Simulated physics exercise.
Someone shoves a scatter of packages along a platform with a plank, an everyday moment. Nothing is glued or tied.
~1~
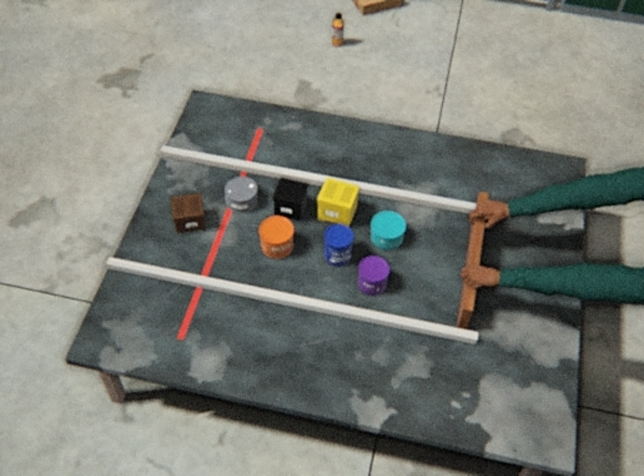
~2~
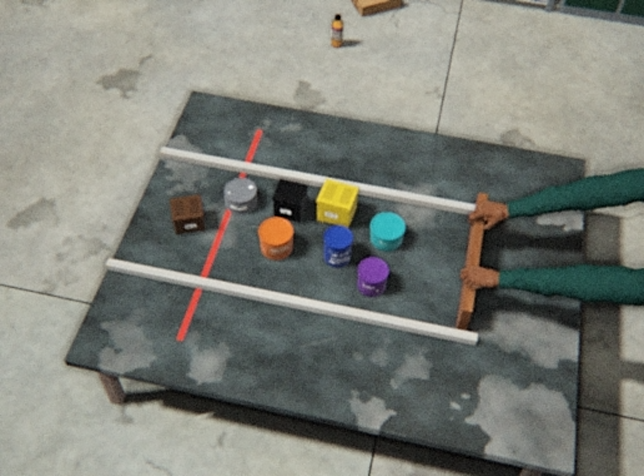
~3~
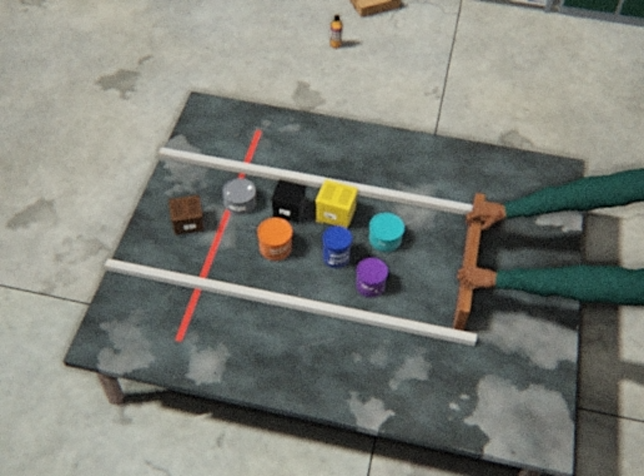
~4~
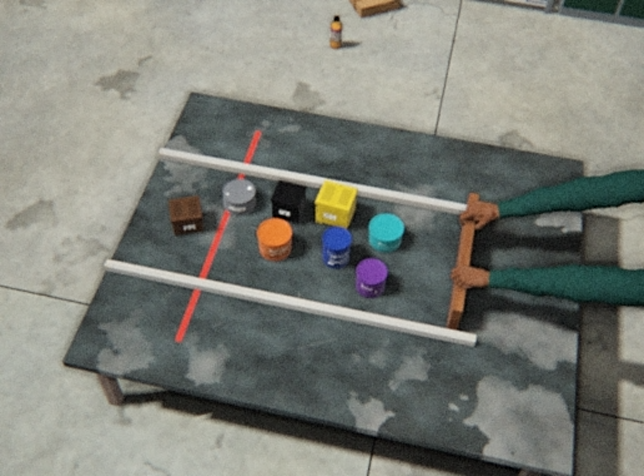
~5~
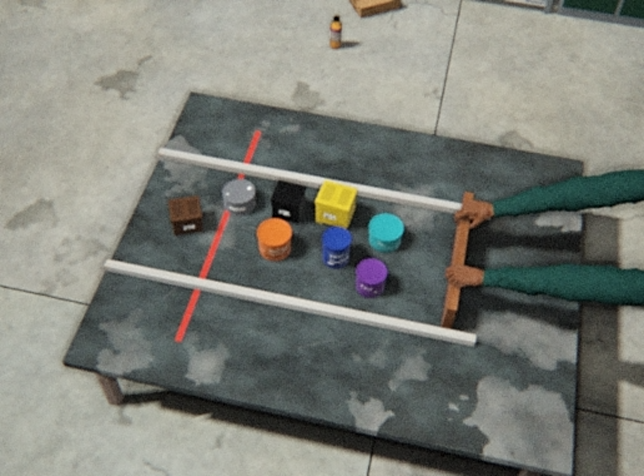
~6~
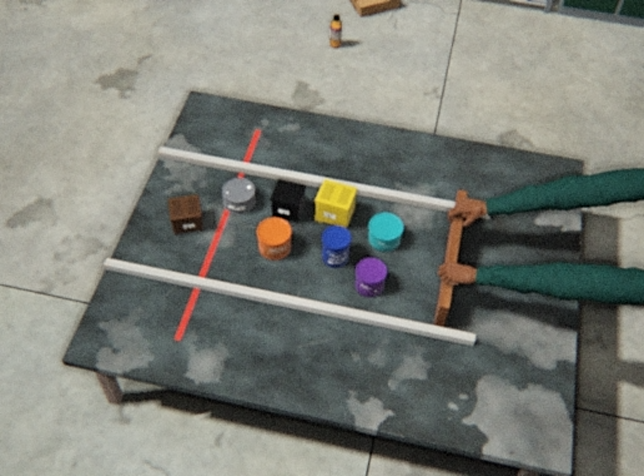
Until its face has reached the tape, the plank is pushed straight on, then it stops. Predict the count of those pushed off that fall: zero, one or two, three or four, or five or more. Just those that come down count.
No fall happens.
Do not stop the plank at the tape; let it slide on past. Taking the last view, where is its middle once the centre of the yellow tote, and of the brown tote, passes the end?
I reckon its middle sits around (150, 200) and then around (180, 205).
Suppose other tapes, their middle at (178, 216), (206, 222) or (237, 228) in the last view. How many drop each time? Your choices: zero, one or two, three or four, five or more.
Place one: One to two; place two: Not one; place three: None.
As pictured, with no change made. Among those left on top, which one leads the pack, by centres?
It's the grey canister.
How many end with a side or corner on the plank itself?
The count is 4.
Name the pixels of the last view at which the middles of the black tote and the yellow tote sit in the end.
Final spots - black tote (192, 177), yellow tote (223, 172).
Early on, none off yet; brown tote at rest near (186, 215); grey canister at rest near (239, 196); orange pail at rest near (274, 239).
A while later, none off yet; brown tote at rest near (186, 215); grey canister travelled a little near (233, 195); orange pail travelled about its own width near (250, 236).
Finally, the number that fall off is zero.
